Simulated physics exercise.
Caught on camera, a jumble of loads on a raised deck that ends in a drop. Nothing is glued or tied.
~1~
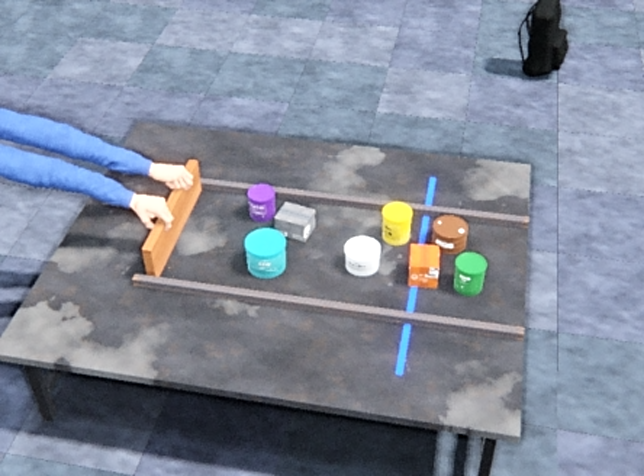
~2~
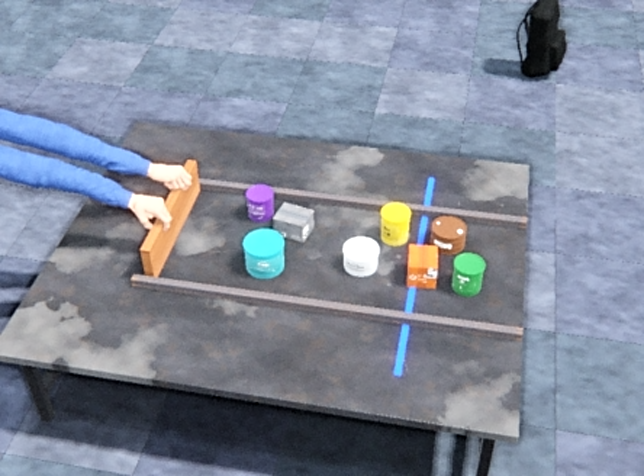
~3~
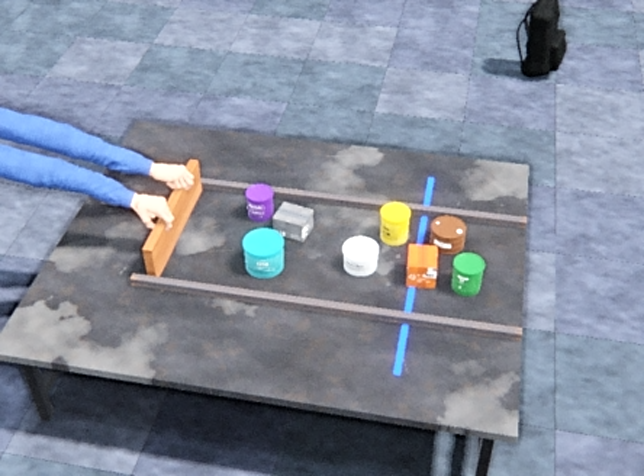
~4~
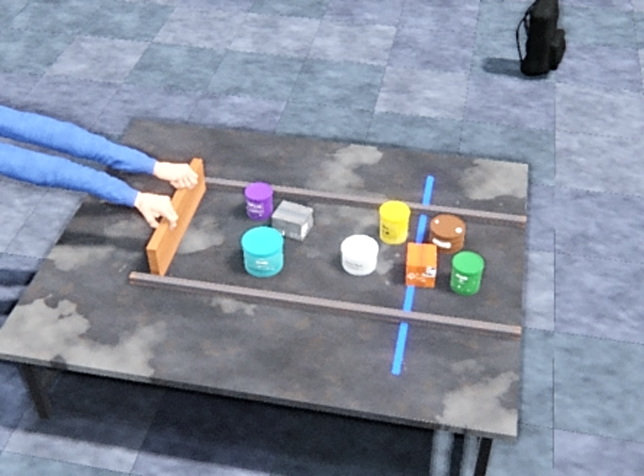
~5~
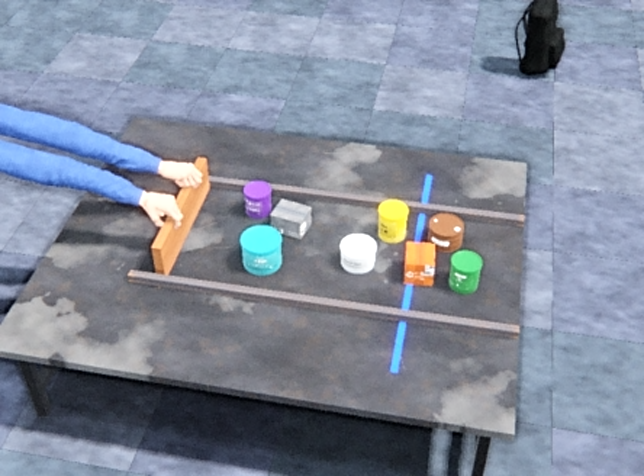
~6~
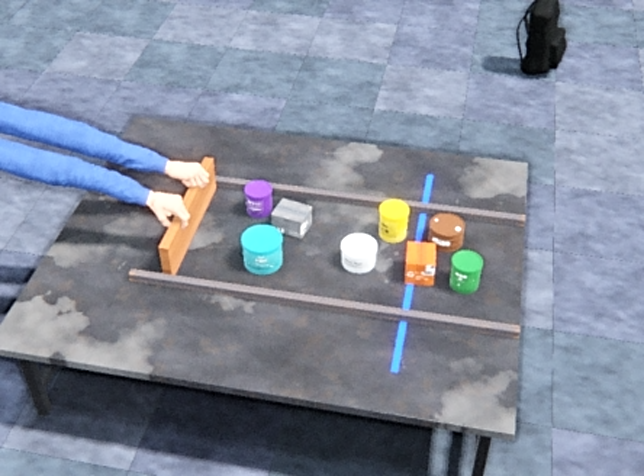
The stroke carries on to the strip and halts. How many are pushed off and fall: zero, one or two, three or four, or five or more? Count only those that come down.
Outcome: The number that fall off is zero.
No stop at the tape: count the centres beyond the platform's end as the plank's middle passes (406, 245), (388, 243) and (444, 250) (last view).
In that order 0, 0 and 0.
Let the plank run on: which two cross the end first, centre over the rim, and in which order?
They are the brown canister, the orange parcel.
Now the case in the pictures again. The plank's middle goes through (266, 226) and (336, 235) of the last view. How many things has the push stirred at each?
By then 3, and 4.
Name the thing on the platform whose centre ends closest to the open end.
Foremost is the green pail.
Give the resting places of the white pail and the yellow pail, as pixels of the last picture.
First (460, 260), then (457, 230).
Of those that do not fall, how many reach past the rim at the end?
It comes to 0.
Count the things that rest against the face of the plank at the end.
3 of them.
Soon after, none off yet; green pail at rest near (466, 273); brown canister at rest near (446, 232); orange parcel at rest near (420, 264).
In the end, the number that fall off is zero.
